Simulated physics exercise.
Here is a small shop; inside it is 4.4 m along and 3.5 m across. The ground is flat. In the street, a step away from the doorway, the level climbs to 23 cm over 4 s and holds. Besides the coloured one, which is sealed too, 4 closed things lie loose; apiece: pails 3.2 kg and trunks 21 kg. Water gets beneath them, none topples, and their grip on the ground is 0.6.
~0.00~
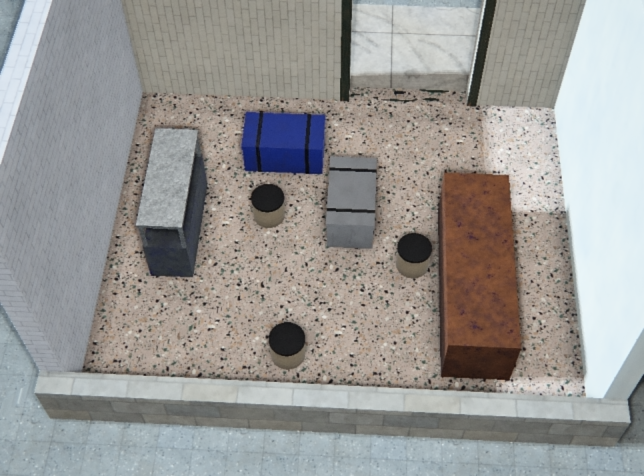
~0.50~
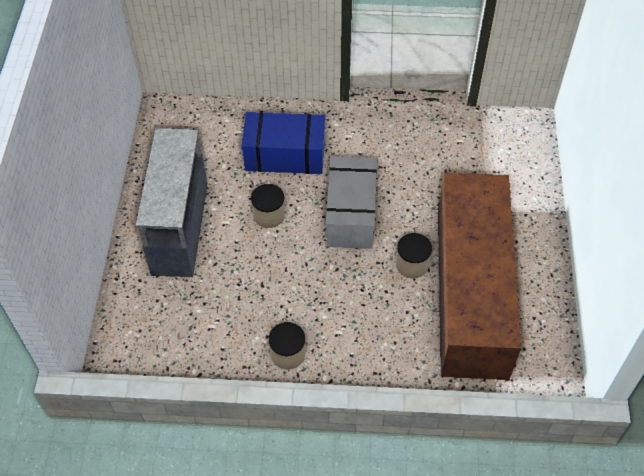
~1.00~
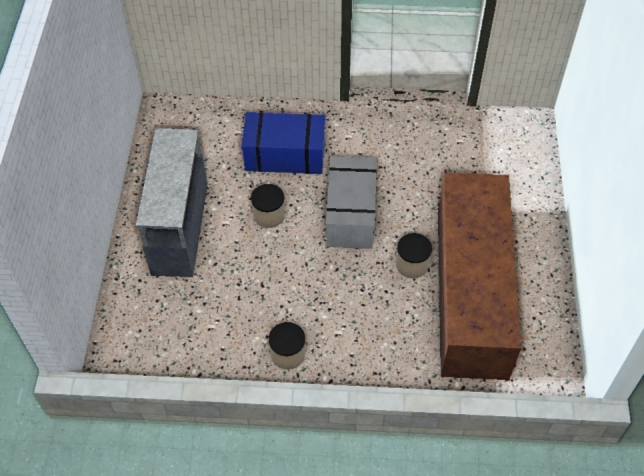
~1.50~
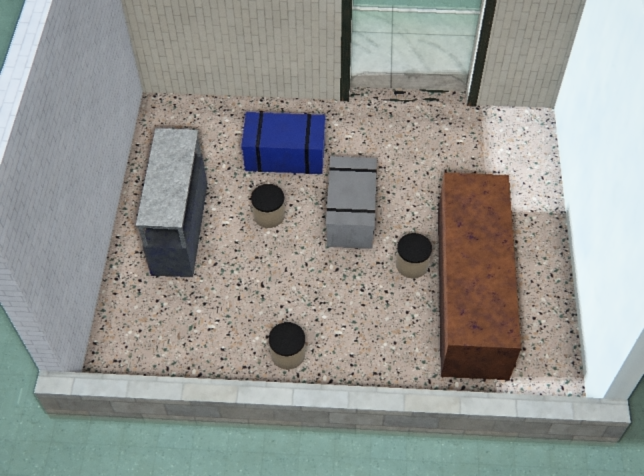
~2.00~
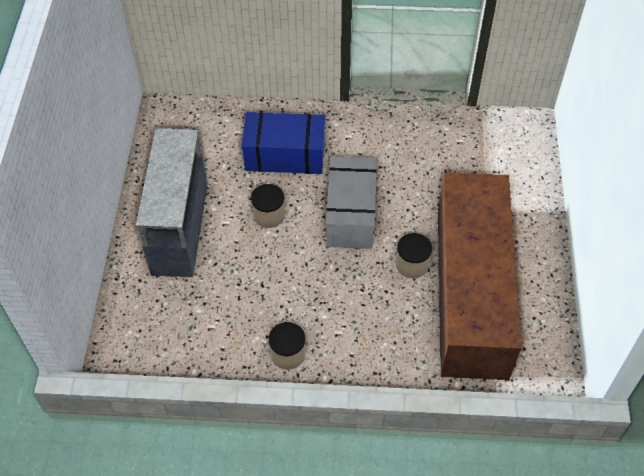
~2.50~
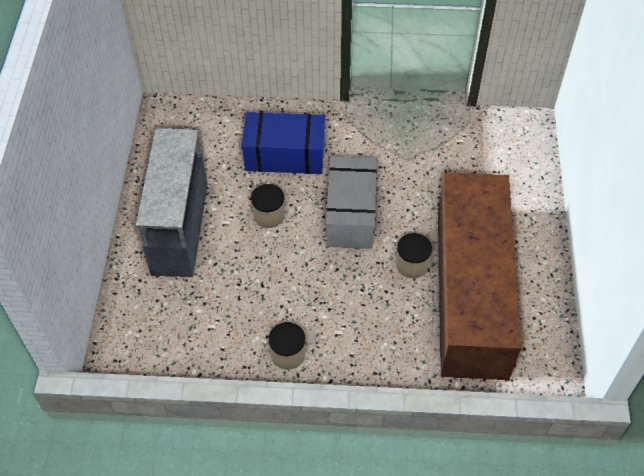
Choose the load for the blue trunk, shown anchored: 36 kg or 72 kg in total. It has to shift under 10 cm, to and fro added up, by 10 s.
For it, the lower weight is enough.
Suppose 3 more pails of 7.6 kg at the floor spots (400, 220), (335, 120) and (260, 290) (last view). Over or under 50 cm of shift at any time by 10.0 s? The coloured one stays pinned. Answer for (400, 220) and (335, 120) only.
In that order: More, under.
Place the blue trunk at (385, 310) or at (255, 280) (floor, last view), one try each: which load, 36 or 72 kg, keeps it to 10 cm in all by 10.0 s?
In that order: Only the larger holds; only the larger holds.
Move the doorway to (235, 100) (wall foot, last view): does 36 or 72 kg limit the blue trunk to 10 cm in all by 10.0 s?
Then only the larger load is enough.
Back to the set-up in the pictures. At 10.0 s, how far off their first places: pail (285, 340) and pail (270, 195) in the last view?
In turn: 250 cm, 50 cm.
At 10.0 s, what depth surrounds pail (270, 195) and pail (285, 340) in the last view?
Roughly 5 and 7 cm.
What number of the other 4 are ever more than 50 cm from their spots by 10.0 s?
I count 4.
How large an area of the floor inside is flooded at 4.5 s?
Some 5.5 m2.
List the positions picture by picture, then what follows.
In the first frame, the blue trunk at (284, 131), on the bottom; water covers 0.0 m2; 0 of 5 have shifted.
In the second frame, the blue trunk at (284, 131) rests on the ground; water covers 0.0 m2; 0 of 5 have shifted.
In the third frame, the blue trunk at (284, 131), on the bottom; water covers 0.0 m2; 0 of 5 have shifted.
In the fourth frame, the blue trunk at (284, 131), on the bottom; 0.0 m2 under water; 0 of 5 have shifted.
In the fifth frame, the blue trunk at (284, 131), on the bottom; 0.1 m2 under water; 0 of 5 have shifted.
In the sixth frame, the blue trunk at (284, 131), on the bottom; water covers 0.6 m2; 0 of 5 have shifted.
After 3.5 s the blue trunk would be 0 cm from its start with 36 kg and 0 cm from its start with 72 kg; 1 cm of water round it then.
After 4.5 s the blue trunk would be 0 cm from its start with 36 kg and 0 cm from its start with 72 kg; 4 cm of water round it then.
After 7.0 s the blue trunk would be 0 cm from its start with 36 kg and 0 cm from its start with 72 kg; 3 cm of water round it then.
After 10.0 s the blue trunk would be 0 cm from its start with 36 kg and 0 cm from its start with 72 kg; 6 cm of water round it then.
